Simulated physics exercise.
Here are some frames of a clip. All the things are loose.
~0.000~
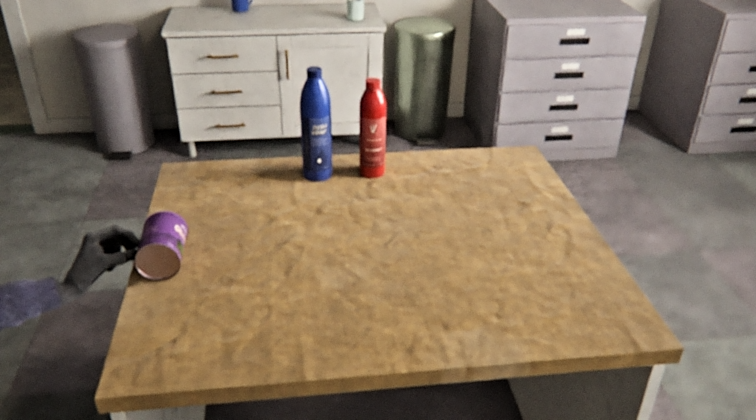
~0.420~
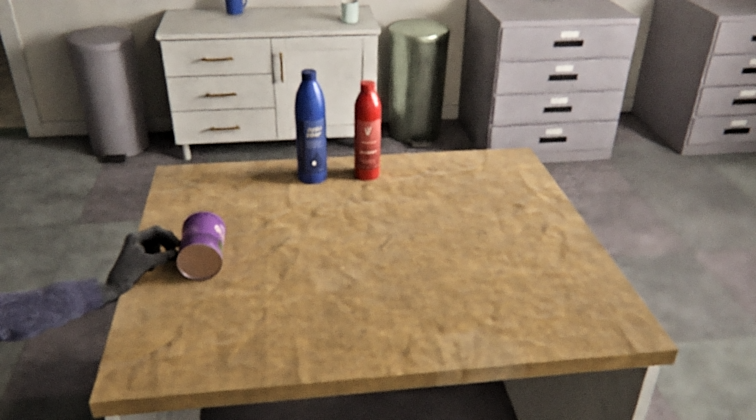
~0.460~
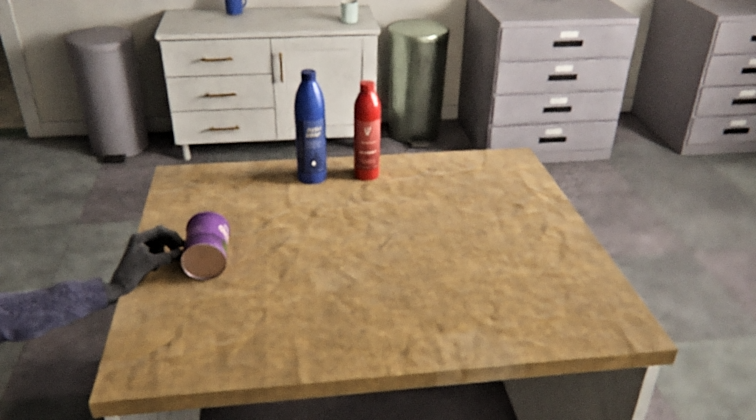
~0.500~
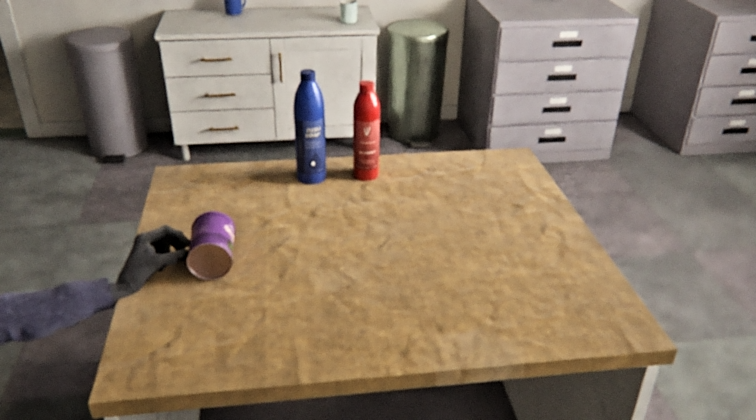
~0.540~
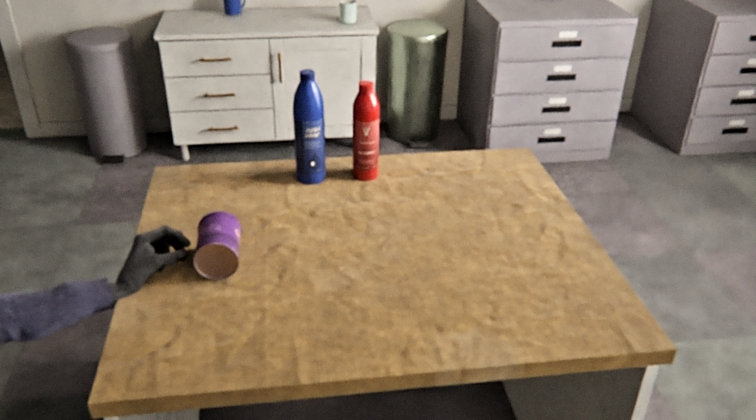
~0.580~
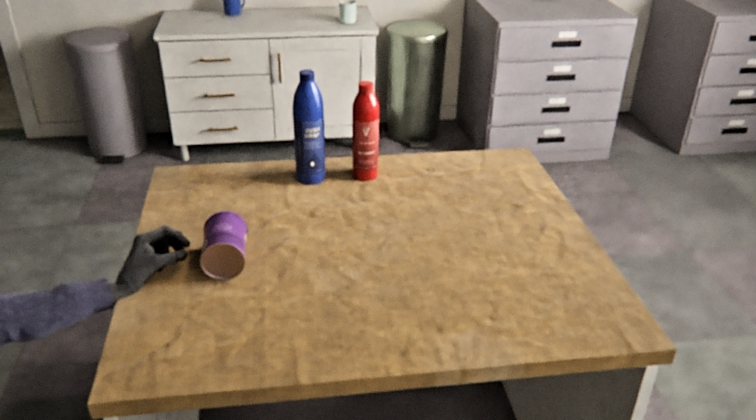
A purple tin lying on its side at the left edge of a wooden table, with a dark-gloved hand beside it, moves a short way right across the top. The hand follows, then stays nearly still while the tin shifts slightly farther right, leaving a small gap. Blue and red bottles stay standing behind.
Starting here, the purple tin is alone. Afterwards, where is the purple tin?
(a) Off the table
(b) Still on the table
b, still on the table.
After 0.78 s, purple tin shifted about its own width near (252, 243).
After 0.98 s, purple tin shifted about its own width near (269, 242).
In the end (1.7 s), moved from the start, purple tin. At the end, from the last picture's camera, purple tin near (280, 241).
